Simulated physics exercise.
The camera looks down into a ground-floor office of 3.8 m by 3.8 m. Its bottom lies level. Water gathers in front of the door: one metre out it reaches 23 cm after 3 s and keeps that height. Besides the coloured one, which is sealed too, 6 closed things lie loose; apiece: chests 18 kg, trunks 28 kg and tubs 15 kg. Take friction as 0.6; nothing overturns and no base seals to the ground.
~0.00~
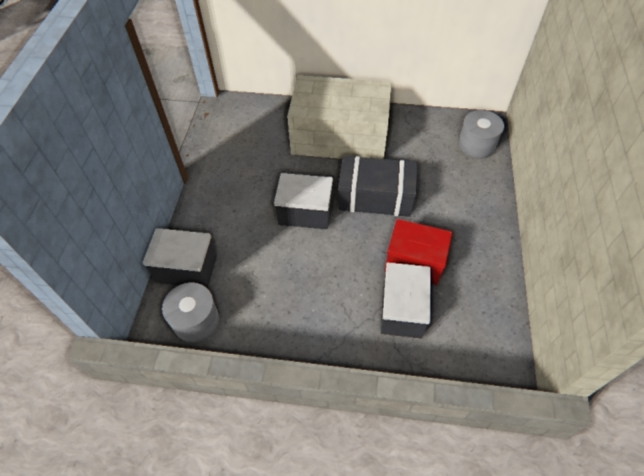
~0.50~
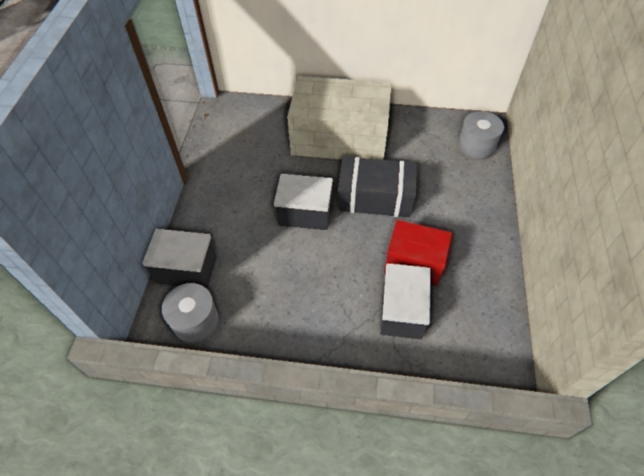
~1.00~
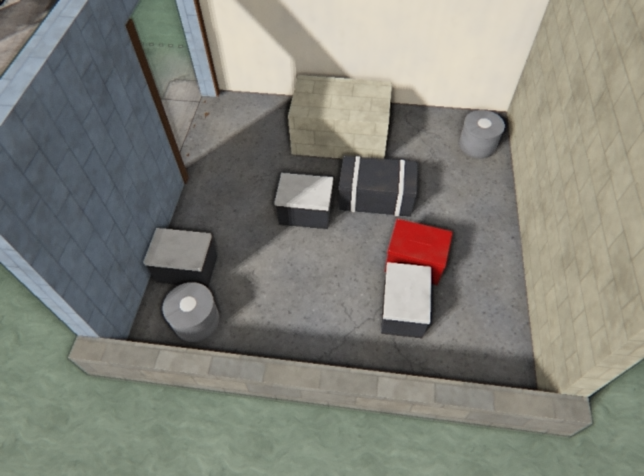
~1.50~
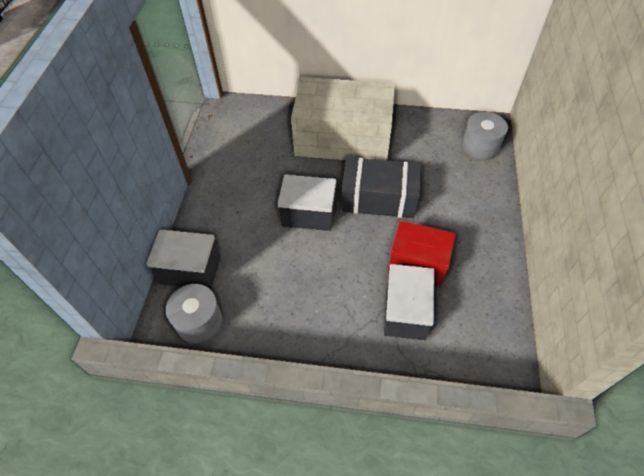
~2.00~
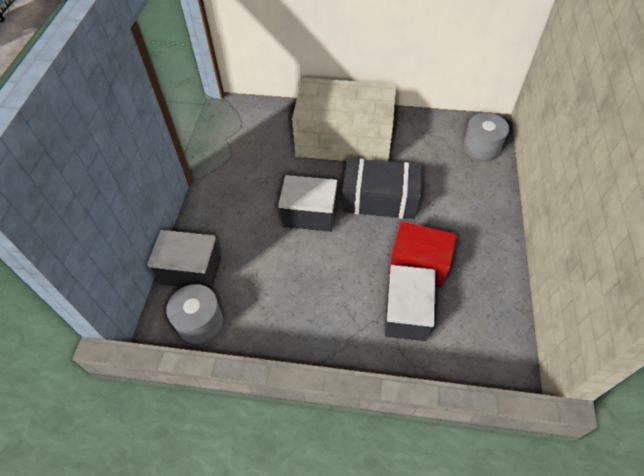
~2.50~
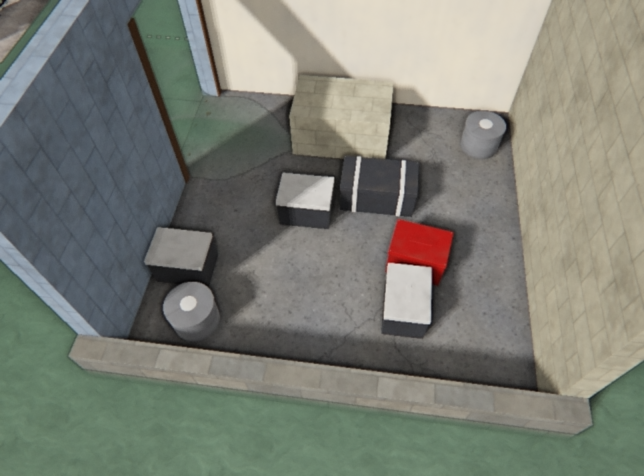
A small ground-floor room with blue, cream and pale tiled walls is seen from high above, over a low front wall. A red box touches a white-topped one right of centre, with a black white-banded trunk and a beige block behind, more boxes left, and grey tubs at lower left and upper right. Greenish water covers the ground outside, then spreads thinly through the left doorway, while the objects stay put and the view shifts very slightly.
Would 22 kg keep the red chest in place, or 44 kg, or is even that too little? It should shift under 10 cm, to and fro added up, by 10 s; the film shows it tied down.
For it, only the larger load is enough.
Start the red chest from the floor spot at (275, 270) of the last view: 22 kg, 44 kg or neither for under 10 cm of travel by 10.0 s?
It takes the larger.
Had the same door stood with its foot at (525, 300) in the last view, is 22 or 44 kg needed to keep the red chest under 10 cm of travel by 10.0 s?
In that case only the higher weight holds it.
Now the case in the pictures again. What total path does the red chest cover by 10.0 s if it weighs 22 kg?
About 60 cm.
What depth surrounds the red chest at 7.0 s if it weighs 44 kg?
Roughly 6 cm.
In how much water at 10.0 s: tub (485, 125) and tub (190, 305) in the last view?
Roughly 12 and 9 cm.
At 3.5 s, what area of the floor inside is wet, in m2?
About 3.0 m2.
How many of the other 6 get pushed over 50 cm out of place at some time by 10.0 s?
That makes 4.
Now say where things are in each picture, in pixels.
The red chest at (420, 241) rests on the ground; water covers 0.0 m2; 0 of 7 have shifted, in the first picture.
The red chest at (420, 242), on the bottom; water covers 0.0 m2; 0 of 7 have shifted, in the second picture.
The red chest at (421, 241), on the bottom; 0.0 m2 under water; 0 of 7 have shifted, in the third picture.
The red chest at (424, 243) rests on the ground; water covers 0.0 m2; 0 of 7 have shifted, in the fourth picture.
The red chest at (424, 244), on the bottom; 0.3 m2 under water; 0 of 7 have shifted, in the fifth picture.
The red chest at (421, 242) rests on the ground; 1.1 m2 under water; 0 of 7 have shifted, in the sixth picture.
After 3.5 s the red chest would be 0 cm from its start with 22 kg and 0 cm from its start with 44 kg; 0 cm of water round it then.
After 4.5 s the red chest would be 0 cm from its start with 22 kg and 0 cm from its start with 44 kg; 1 cm of water round it then.
After 7.0 s the red chest would be 0 cm from its start with 22 kg and 0 cm from its start with 44 kg; 6 cm of water round it then.
After 10.0 s the red chest would be 65 cm from its start with 22 kg and 0 cm from its start with 44 kg; 12 cm of water round it then.
